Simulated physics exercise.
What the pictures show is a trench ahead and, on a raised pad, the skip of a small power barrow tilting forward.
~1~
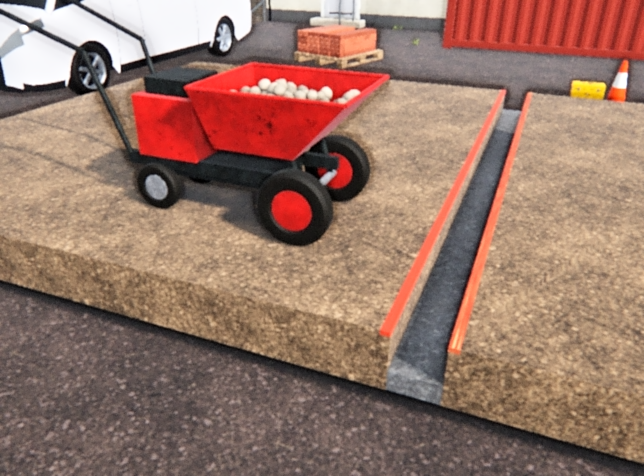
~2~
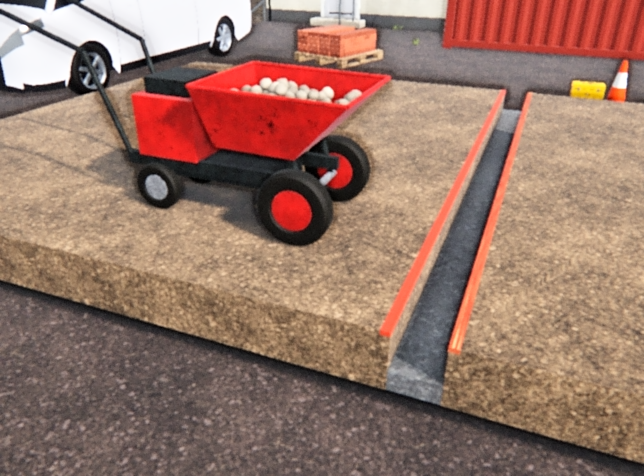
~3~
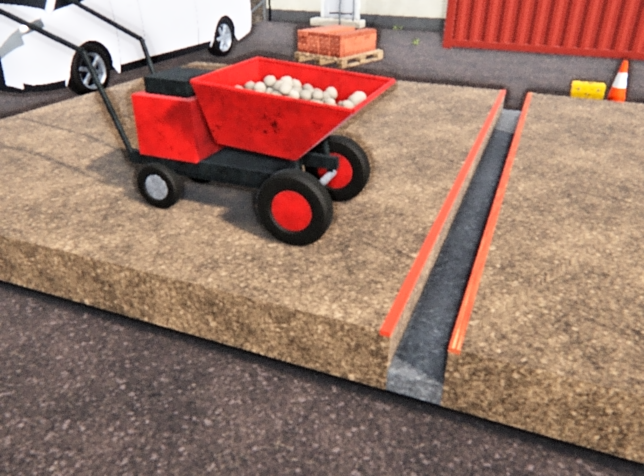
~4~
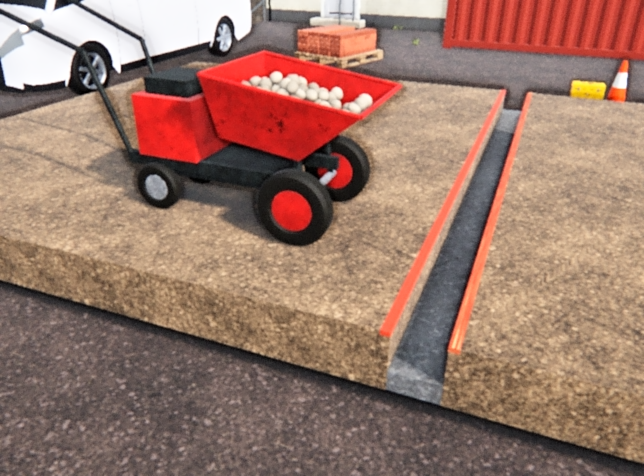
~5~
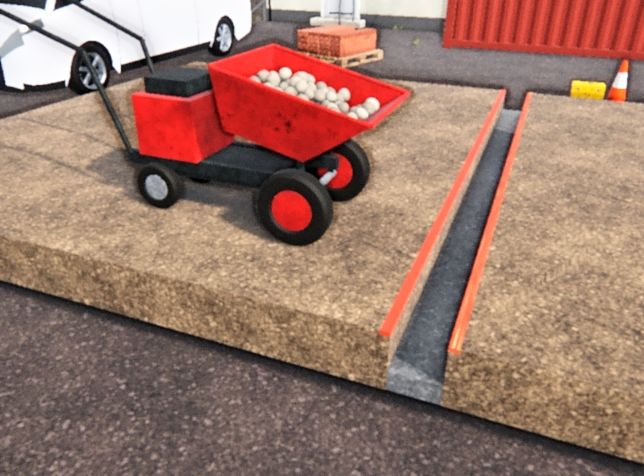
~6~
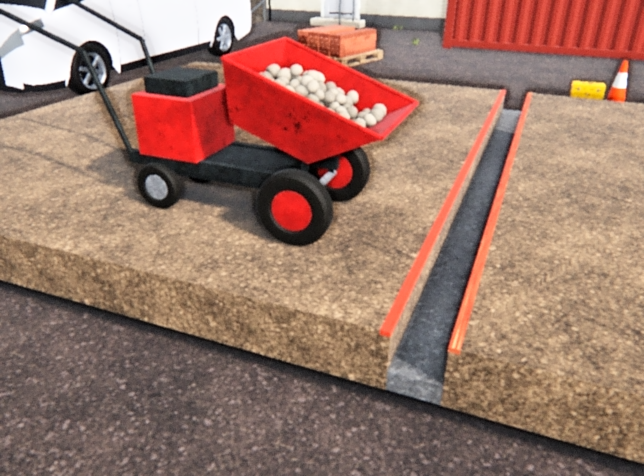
Red skip of a small power barrow loaded with pale pebbles tilting gradually forward to the right, wheels still, on a raised pad beside a narrow trench.
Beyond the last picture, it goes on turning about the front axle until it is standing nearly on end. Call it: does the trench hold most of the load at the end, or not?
It does - it holds the larger portion.
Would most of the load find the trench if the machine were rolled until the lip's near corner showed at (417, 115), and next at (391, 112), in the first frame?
With the lip at the first place the share is short of one half; at the second place it is short of one half.
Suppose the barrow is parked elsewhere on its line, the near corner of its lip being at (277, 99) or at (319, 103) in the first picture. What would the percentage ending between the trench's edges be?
20 and 60 percent, in that order.
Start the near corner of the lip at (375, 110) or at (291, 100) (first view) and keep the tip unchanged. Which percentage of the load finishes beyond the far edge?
About 40 % and 0 %.
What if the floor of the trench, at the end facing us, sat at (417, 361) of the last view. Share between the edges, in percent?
Estimated share: Approx. 60 %.
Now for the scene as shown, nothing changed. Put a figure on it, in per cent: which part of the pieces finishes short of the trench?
Estimate: Around 5 per cent.
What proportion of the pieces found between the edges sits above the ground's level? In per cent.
Roughly 20 percent.
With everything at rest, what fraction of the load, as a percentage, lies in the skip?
Roughly 15 per cent.
Shortly afterwards, skip tipped steeply; the whole lot in the skip.
Next, skip tipped steeply; the bulk in the skip; only a few short of the trench; near a quarter in or heaped over the trench; only a few falling.
Some moments later, skip tipped right over; near a quarter in the skip; only a few short of the trench; the bulk in or heaped over the trench; only a few beyond it.
In the end, skip tipped right over; a little in the skip; a little short of the trench; the bulk in or heaped over the trench; only a few beyond it.
